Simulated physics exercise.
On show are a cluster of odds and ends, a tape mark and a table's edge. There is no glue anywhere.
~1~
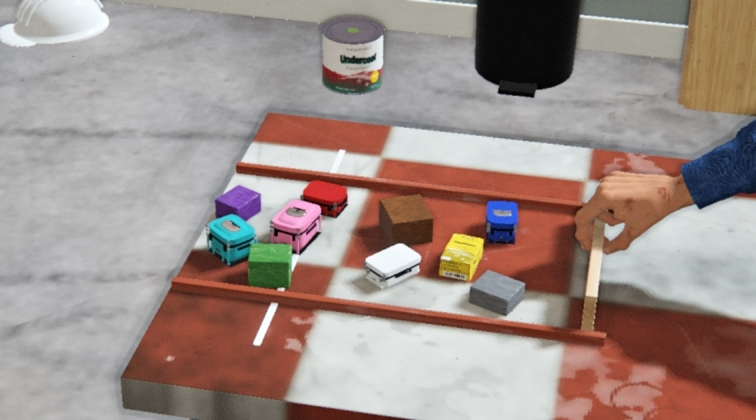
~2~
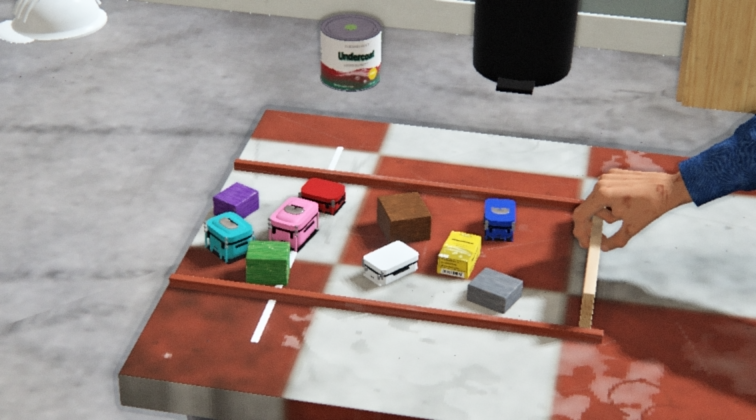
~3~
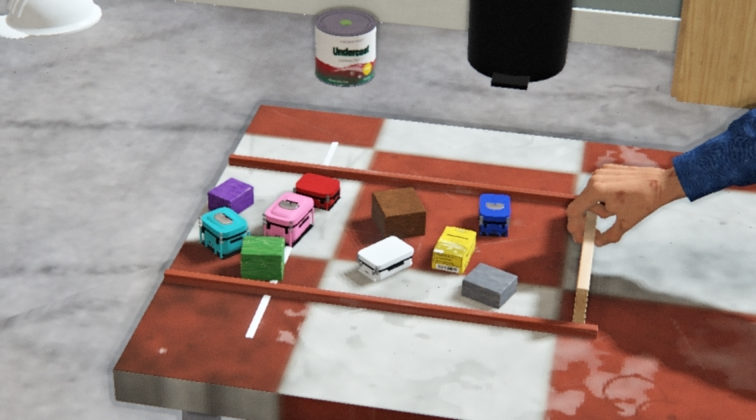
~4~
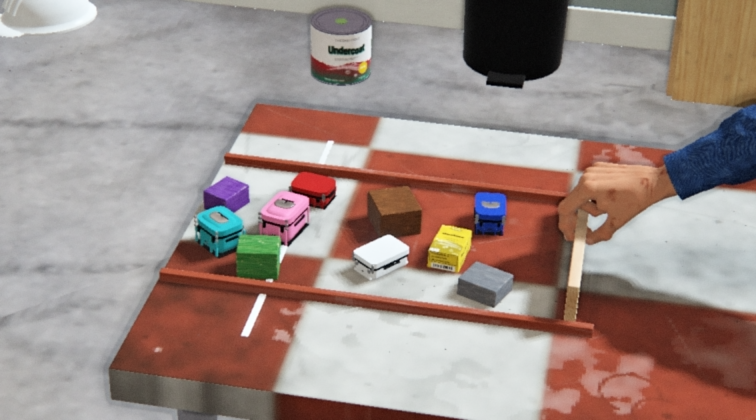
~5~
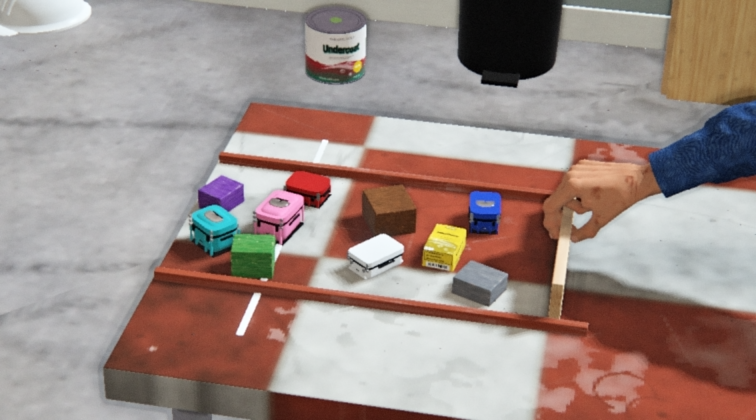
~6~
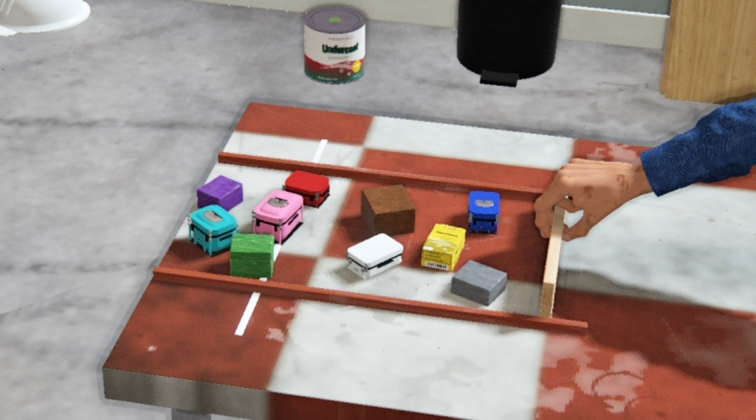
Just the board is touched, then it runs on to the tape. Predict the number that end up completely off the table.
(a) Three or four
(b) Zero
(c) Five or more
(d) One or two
b.
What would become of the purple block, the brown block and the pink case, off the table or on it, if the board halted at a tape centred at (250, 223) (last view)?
In order, the purple block goes off the edge, then the brown block keeps its spot, then the pink case goes off the edge.
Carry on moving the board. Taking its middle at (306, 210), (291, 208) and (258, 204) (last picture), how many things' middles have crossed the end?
In order, that gives 0, then 0, then 3.
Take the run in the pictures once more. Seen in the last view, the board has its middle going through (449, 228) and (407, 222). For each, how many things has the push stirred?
At the first point the count is 3, at the second it's 5.
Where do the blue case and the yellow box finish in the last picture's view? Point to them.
Blue case: About (287, 186); yellow box: About (263, 235).
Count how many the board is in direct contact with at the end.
My count gives 3.
Early on, none off yet; purple block at rest near (220, 195); turquoise case at rest near (214, 230); green block at rest near (252, 256).
A while later, none off yet; purple block at rest near (220, 195); turquoise case moving near (204, 233); green block travelled a little near (236, 257).
Finally, the number that fall off is zero.
